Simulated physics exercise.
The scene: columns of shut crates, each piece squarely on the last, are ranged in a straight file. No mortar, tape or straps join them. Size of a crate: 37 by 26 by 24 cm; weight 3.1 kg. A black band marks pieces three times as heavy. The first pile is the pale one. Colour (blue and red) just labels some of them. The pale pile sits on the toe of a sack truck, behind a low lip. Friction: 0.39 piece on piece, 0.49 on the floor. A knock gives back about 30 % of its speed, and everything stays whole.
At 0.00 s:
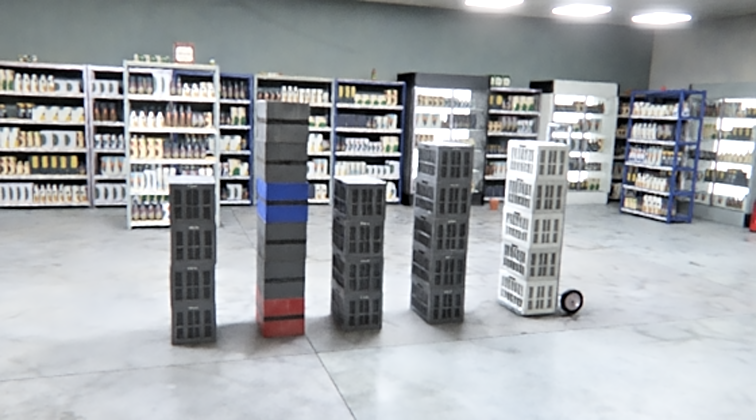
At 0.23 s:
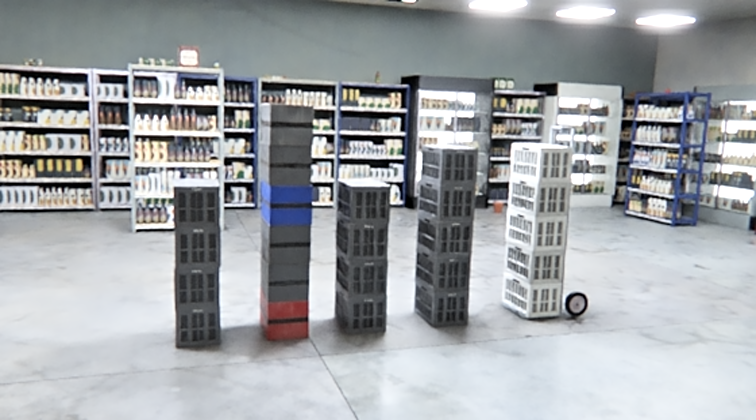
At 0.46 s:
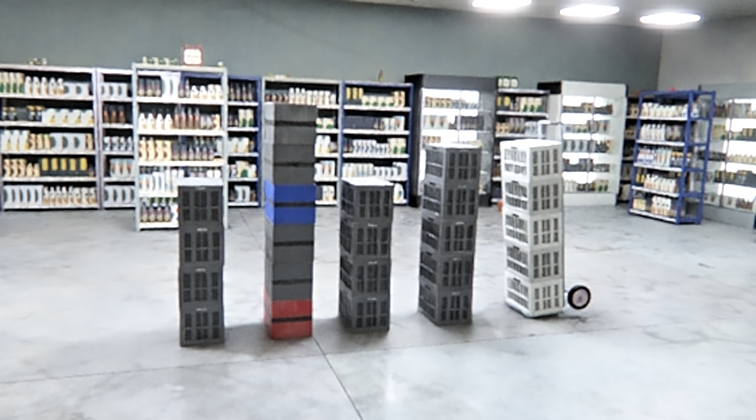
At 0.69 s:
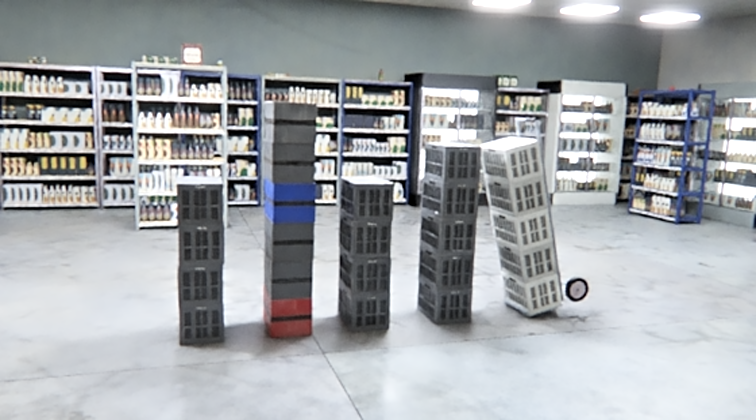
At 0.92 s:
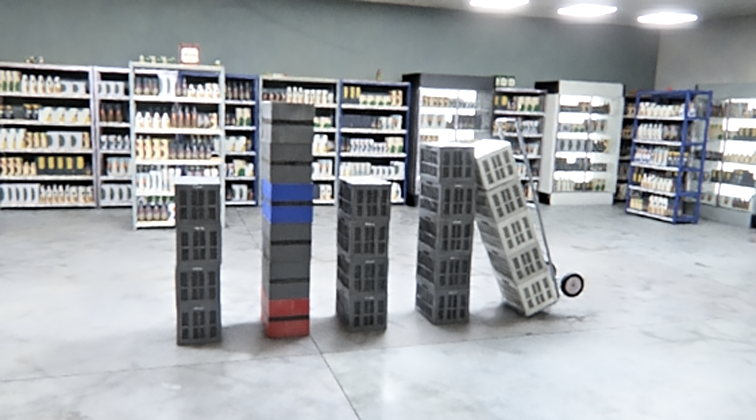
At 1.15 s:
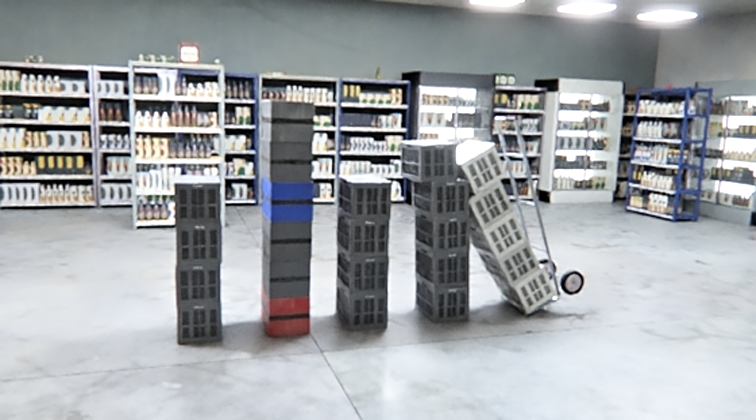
In a storeroom lined with stocked shelves, a hand truck tilted a white stack of crates leftward until it leaned against the neighboring dark stack and pushed that one's top crate slightly left.
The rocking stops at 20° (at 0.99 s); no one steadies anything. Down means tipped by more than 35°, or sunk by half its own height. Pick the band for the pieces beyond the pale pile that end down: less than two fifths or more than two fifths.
Ending down: More than two fifths.
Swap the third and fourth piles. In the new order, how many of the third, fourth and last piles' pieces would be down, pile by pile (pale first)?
In that case third 0, fourth 0, last 0.
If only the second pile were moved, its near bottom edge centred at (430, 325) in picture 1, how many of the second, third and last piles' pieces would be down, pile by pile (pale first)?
Then second 0, third 0, last 0.
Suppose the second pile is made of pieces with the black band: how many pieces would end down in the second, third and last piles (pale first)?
Then second 0, third 0, last 0.
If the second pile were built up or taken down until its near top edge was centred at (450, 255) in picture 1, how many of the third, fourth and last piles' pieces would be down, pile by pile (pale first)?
In that case third 0, fourth 0, last 0.
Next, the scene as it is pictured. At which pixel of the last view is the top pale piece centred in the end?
Near (370, 257).
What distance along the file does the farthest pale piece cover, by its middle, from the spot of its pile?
Roughly 130 cm along.
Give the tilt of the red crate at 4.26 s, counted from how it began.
Roughly 70°.
Around 1.60 s, 5 of the pale pile down; none of the 19 other crates down, 6 disturbed.
Around 2.72 s, 5 of the pale pile down; 5 of the 19 other crates down; blue crate tipped 10°; red crate tipped 10°.
Around 3.54 s, 5 of the pale pile down; 18 of the 19 other crates down; red crate tipped 48°; blue crate tipped 48°, 20 cm lower.
Around 4.26 s, 5 of the pale pile down; 18 of the 19 other crates down; blue crate on its side; red crate tipped 66°.
Finally (5.3 s), 5 of the pale pile down; 18 of the 19 other crates down; blue crate on its side; red crate on its side. That is 95 per cent. Seen by the last camera, middles, blue crate near (92, 273), red crate near (245, 309).
